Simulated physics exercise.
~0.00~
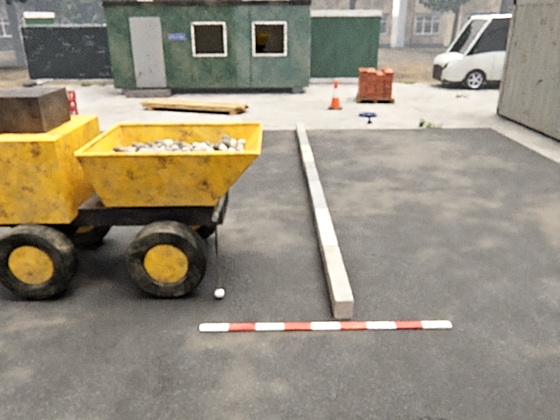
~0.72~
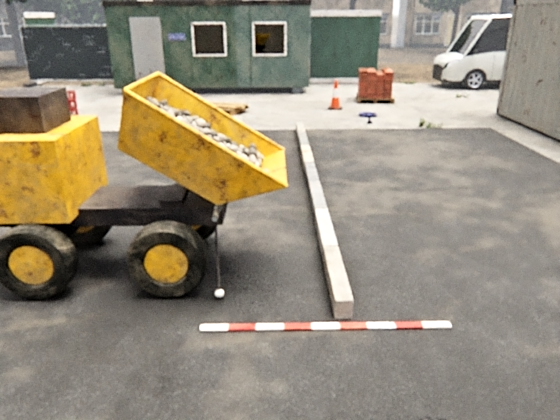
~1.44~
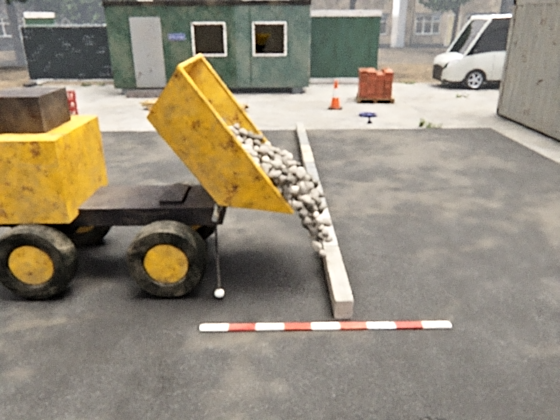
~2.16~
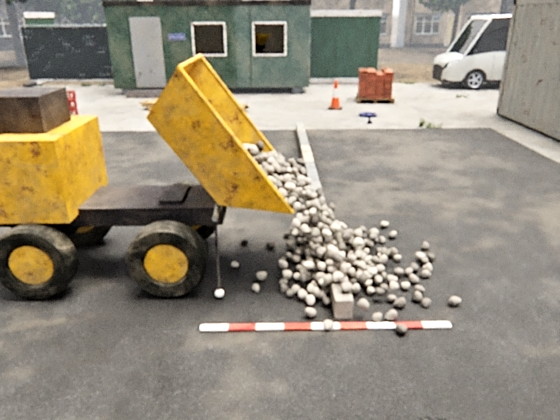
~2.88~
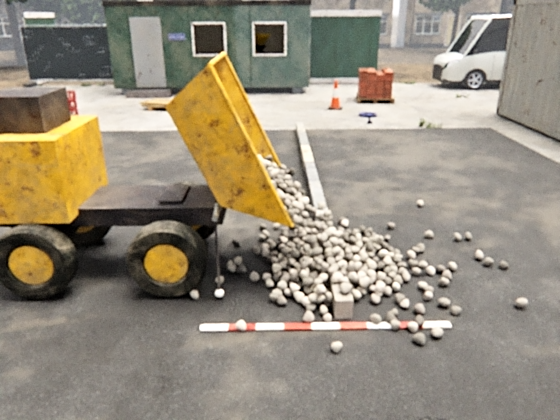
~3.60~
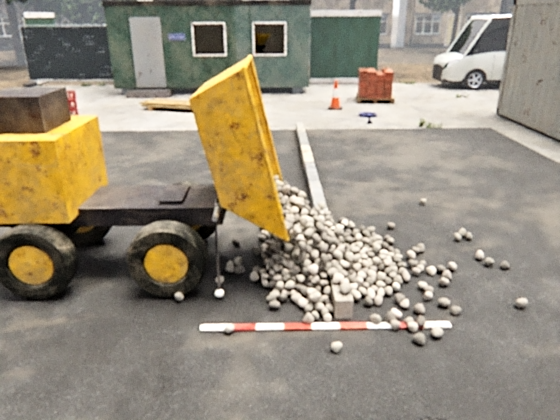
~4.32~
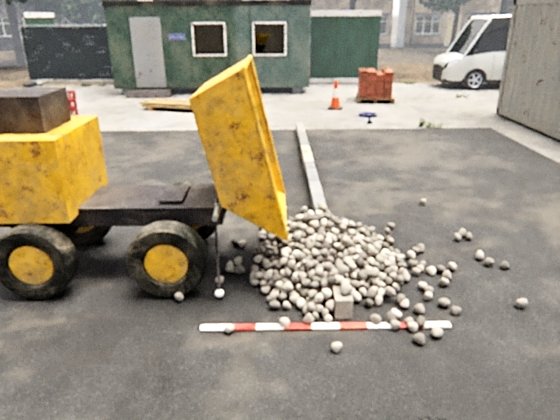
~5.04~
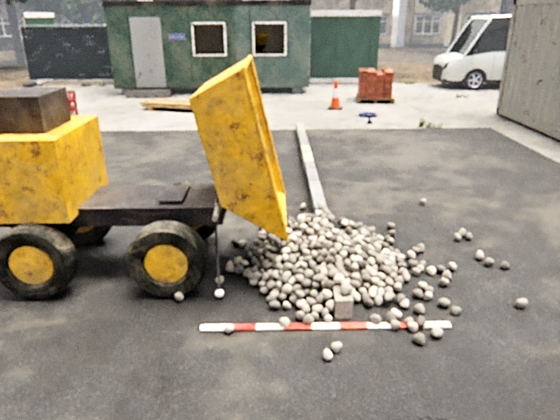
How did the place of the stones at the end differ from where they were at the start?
At the start the stones sat inside the yellow skip, but by the end they lay on the ground to the right of the dumper, heaped around and over the near end of the kerb.
